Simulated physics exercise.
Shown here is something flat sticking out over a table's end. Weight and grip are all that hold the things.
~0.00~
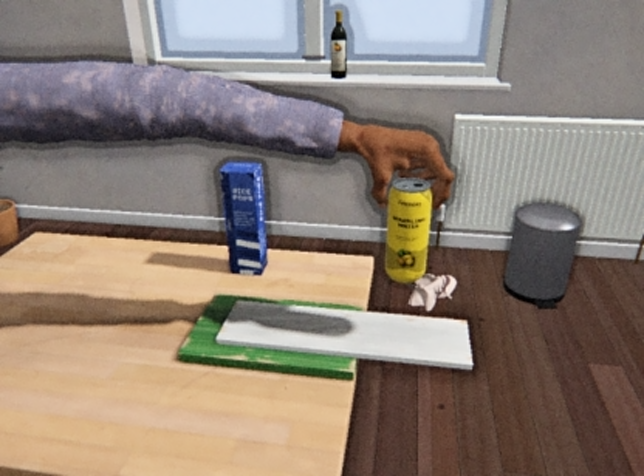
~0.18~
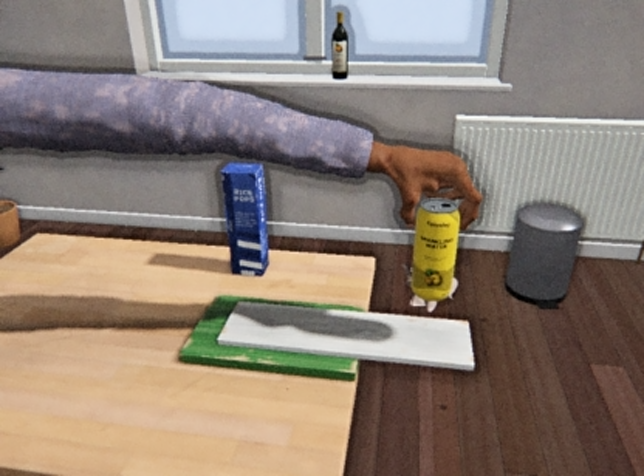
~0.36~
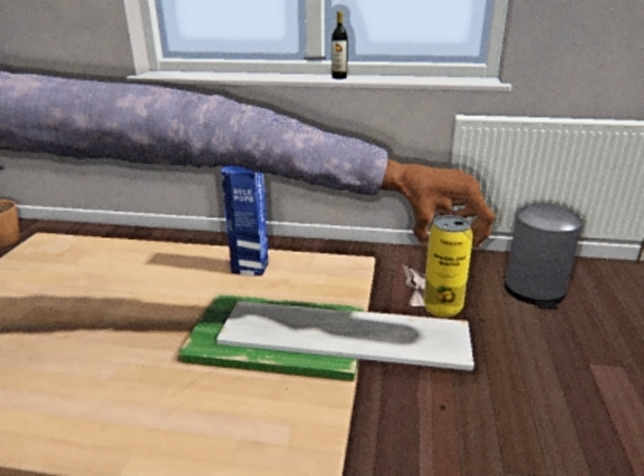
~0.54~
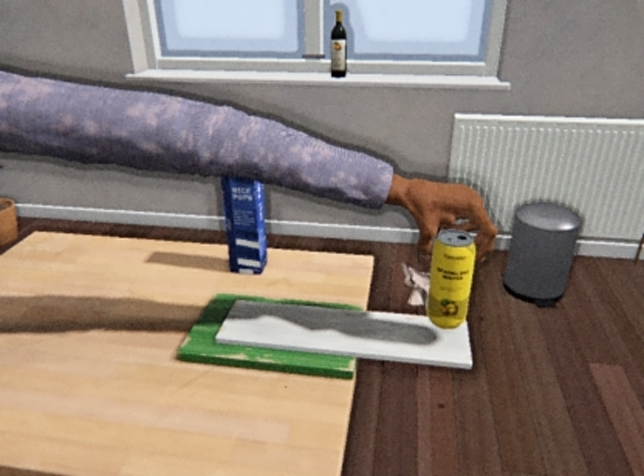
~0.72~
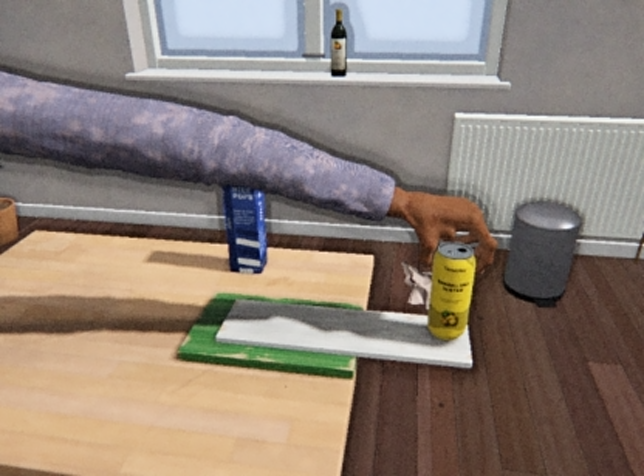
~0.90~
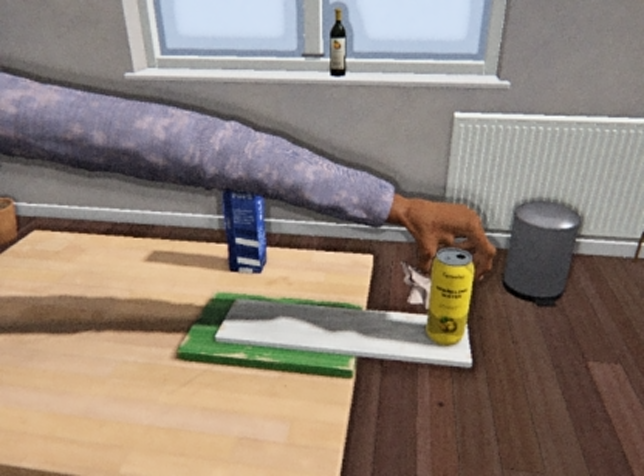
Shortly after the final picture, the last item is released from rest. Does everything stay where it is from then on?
No - ah, that fails - off it goes.
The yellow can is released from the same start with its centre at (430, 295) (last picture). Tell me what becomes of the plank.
Well, it simply tumbles down.
By 1.40 s, yellow can now down on the floor or falling; white plank tilted by 61°.
By 1.60 s, white plank now down on the floor or falling.
By 1.80 s, things are still on the move.
When it is over (2.0 s), down on the floor or falling, white plank and yellow can; the other 2 as before. The plank goes over.
